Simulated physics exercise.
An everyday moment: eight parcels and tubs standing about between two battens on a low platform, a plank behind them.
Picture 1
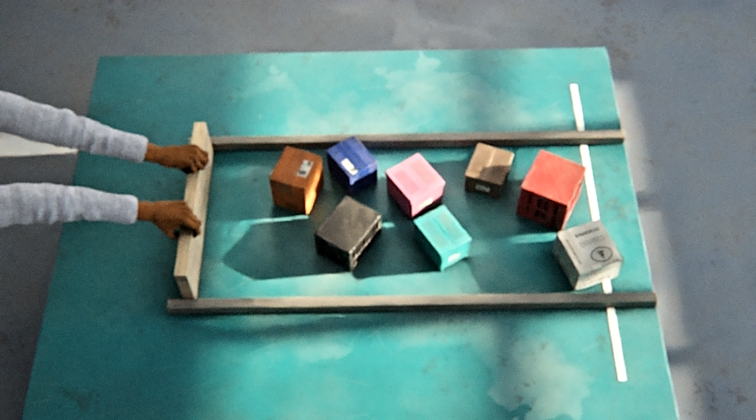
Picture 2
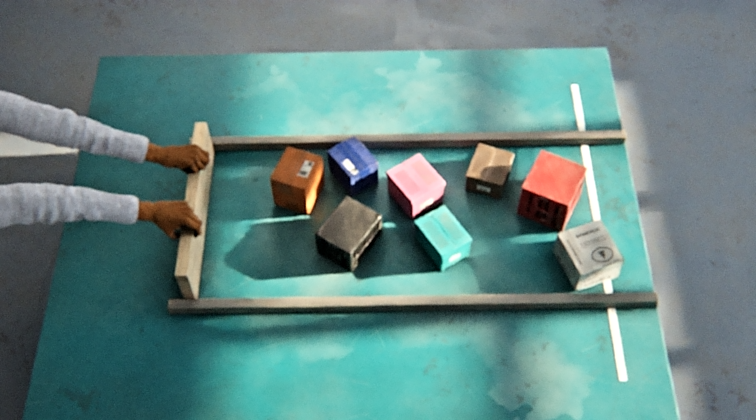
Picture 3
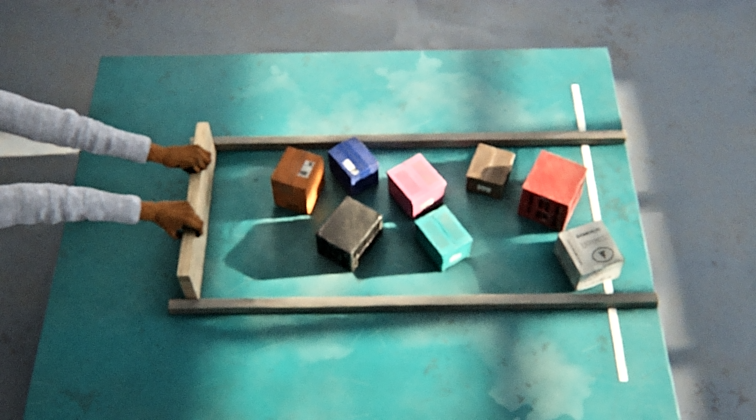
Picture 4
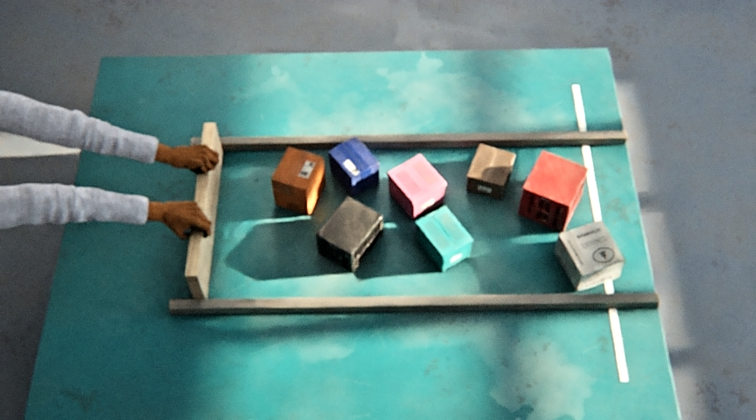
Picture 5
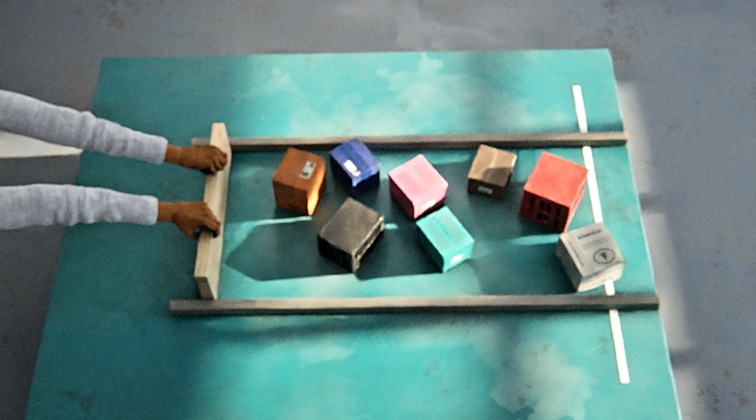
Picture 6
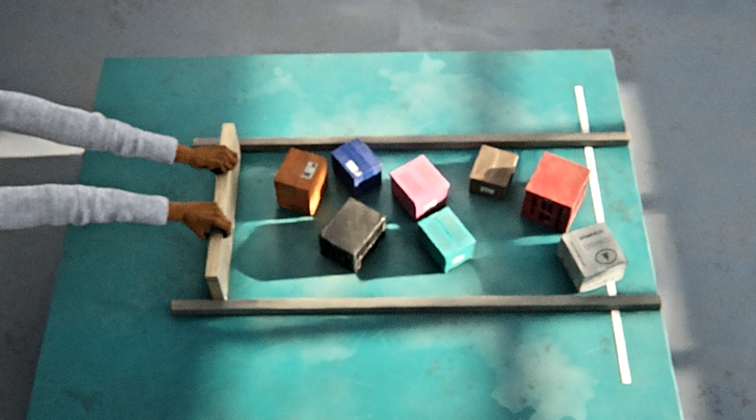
Two hands slide a plank slightly right between two battens, toward eight still boxes.
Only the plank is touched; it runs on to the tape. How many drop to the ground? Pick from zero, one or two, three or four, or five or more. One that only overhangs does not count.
Outcome: The number that fall off is five or more.
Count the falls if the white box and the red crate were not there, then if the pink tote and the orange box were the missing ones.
Fallen: 4, and 4 in the other try.
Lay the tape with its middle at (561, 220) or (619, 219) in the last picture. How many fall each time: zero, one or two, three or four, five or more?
One after another: 3 or 4; at least five.
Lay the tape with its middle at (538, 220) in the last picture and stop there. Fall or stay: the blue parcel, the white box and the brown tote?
The blue parcel does not fall; the white box holds on; the brown tote remains up.
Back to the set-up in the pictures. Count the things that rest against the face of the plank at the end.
It touches 2.
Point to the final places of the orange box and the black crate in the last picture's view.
First (617, 174), then (626, 223).
Soon after, none off yet; white box at rest near (592, 257); red crate at rest near (556, 193); brown tote at rest near (493, 174).
After that, none off yet; white box at rest near (592, 257); red crate displaced about its own width near (592, 195); brown tote displaced well along near (561, 160).
In the end, the number that fall off is five or more; gone, blue parcel, pink tote, turquoise tote, brown tote, red crate and white box.
